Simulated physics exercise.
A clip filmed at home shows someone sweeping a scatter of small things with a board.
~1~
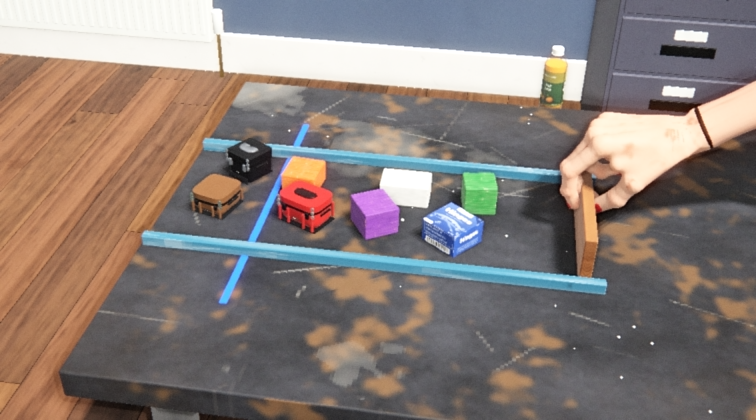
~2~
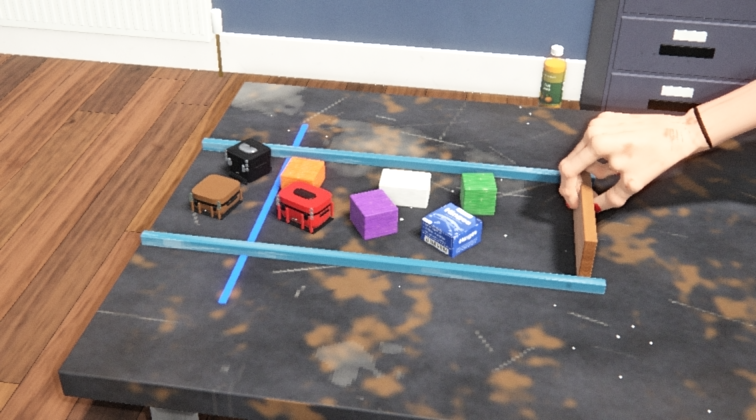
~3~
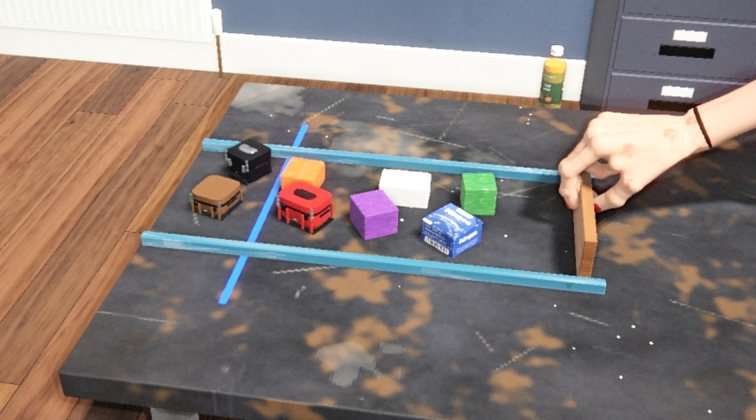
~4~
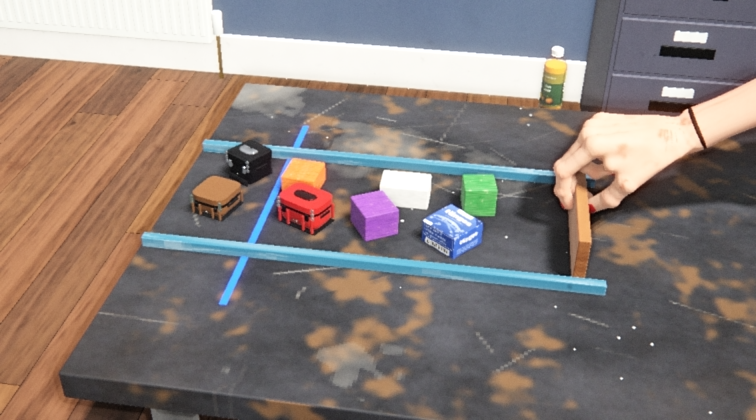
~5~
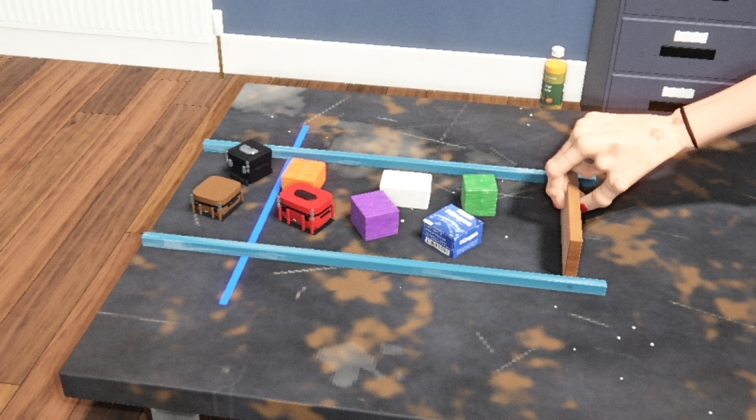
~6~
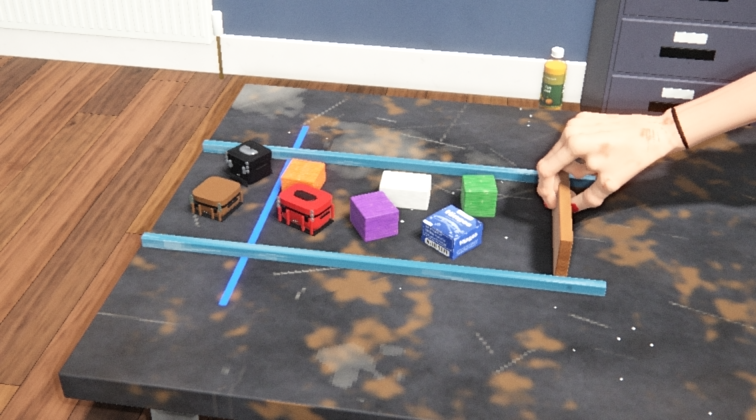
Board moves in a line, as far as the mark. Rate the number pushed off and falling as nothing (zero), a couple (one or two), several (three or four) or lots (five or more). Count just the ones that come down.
It is a couple.
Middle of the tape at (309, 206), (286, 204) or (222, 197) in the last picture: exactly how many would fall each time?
It would be 0, 1 and 5.
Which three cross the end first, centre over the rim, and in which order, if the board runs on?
Earliest first: The black case, then the brown case, and then the orange block.
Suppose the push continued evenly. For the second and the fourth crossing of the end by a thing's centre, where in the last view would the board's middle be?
In pixels, around (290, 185) followed by around (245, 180).
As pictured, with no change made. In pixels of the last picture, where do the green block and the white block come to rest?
I'd say approximately (263, 174) and then (226, 172).
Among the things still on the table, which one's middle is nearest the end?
Result - foremost is the orange block.
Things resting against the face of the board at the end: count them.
The count comes out at 3.
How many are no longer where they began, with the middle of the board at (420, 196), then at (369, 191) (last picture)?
4, then 7.
Soon after, none off yet; brown case at rest near (217, 199); black case at rest near (250, 163); orange block at rest near (303, 179).
Then, none off yet; brown case at rest near (217, 199); black case moved a little near (235, 162); orange block moved about its own width near (267, 175).
At rest, the number that fall off is one or two; fallen, black case and brown case.
